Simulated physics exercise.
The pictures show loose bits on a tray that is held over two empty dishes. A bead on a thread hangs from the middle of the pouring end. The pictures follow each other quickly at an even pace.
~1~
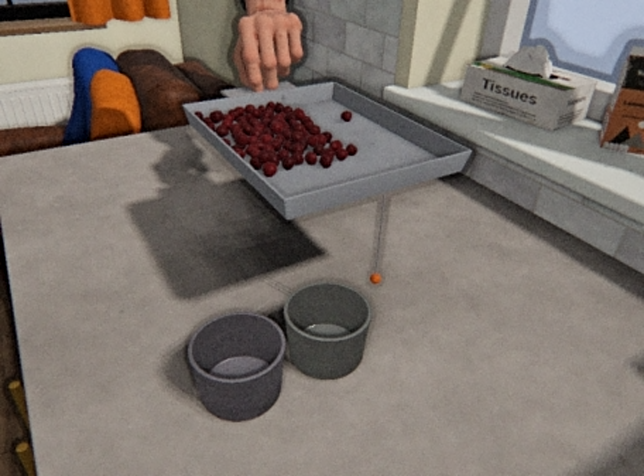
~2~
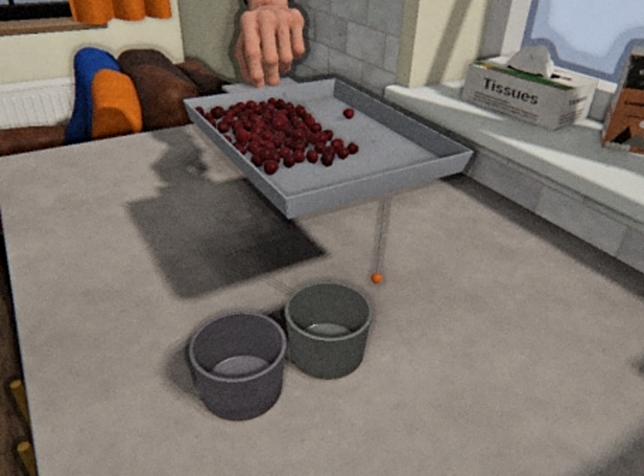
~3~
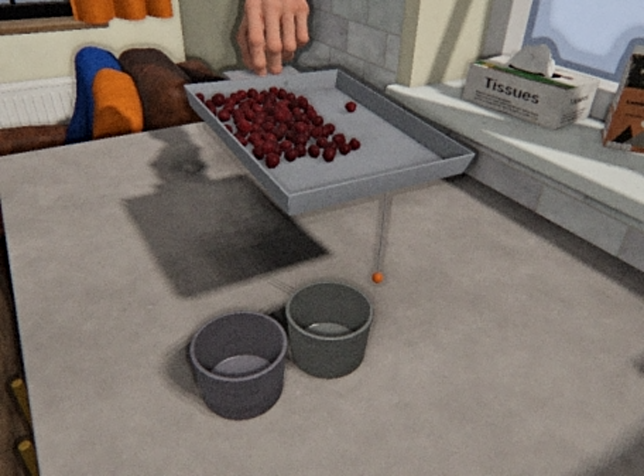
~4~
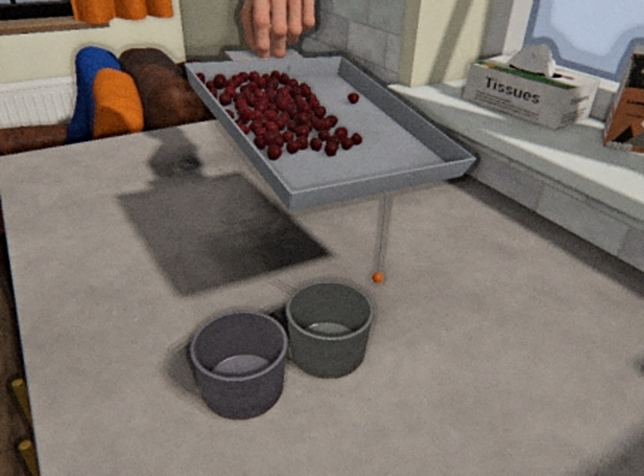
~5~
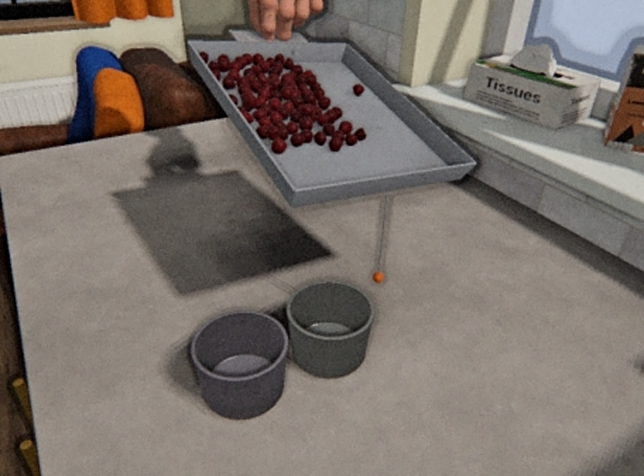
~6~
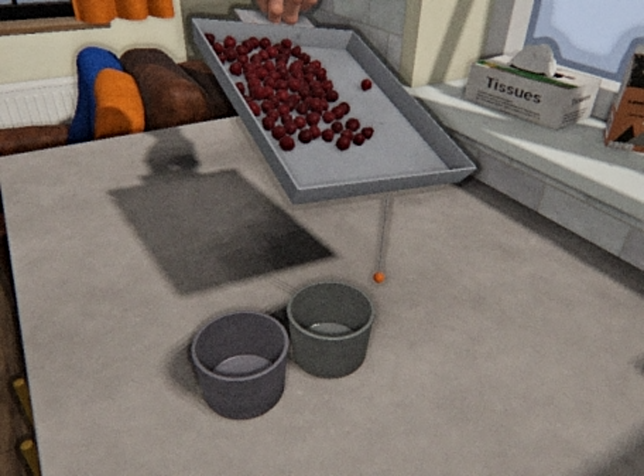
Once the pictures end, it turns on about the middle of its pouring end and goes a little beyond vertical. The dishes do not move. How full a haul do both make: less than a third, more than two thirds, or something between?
In the dishes lies less than a third of it.
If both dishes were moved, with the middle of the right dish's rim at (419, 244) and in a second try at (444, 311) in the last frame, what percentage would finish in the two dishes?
First some 10, then 30 per cent.
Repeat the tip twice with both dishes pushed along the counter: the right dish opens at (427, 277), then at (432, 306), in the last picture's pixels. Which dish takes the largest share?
The first try: The right dish. The second: The right dish.
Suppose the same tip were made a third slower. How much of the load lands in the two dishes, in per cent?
Roughly 0 in a hundred.
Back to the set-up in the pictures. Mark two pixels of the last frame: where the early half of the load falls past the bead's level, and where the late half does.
At about (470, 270), then at (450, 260).
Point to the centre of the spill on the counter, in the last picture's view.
Around (490, 328).
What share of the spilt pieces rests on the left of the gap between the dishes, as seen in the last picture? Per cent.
About 0 per cent.
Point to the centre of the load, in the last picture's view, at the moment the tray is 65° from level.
Roughly at (428, 162).
Soon, tray tipped steeply; most on the tray; a stray few outside both; a small part in the air.
A while on, tray tipped past a quarter turn; about a third on the tray; about half outside both; a small part in the air.
Towards the end, tray tipped past a quarter turn; all outside both.
Finally, tray tipped past a quarter turn; none in the left dish; none in the right dish; all outside both.
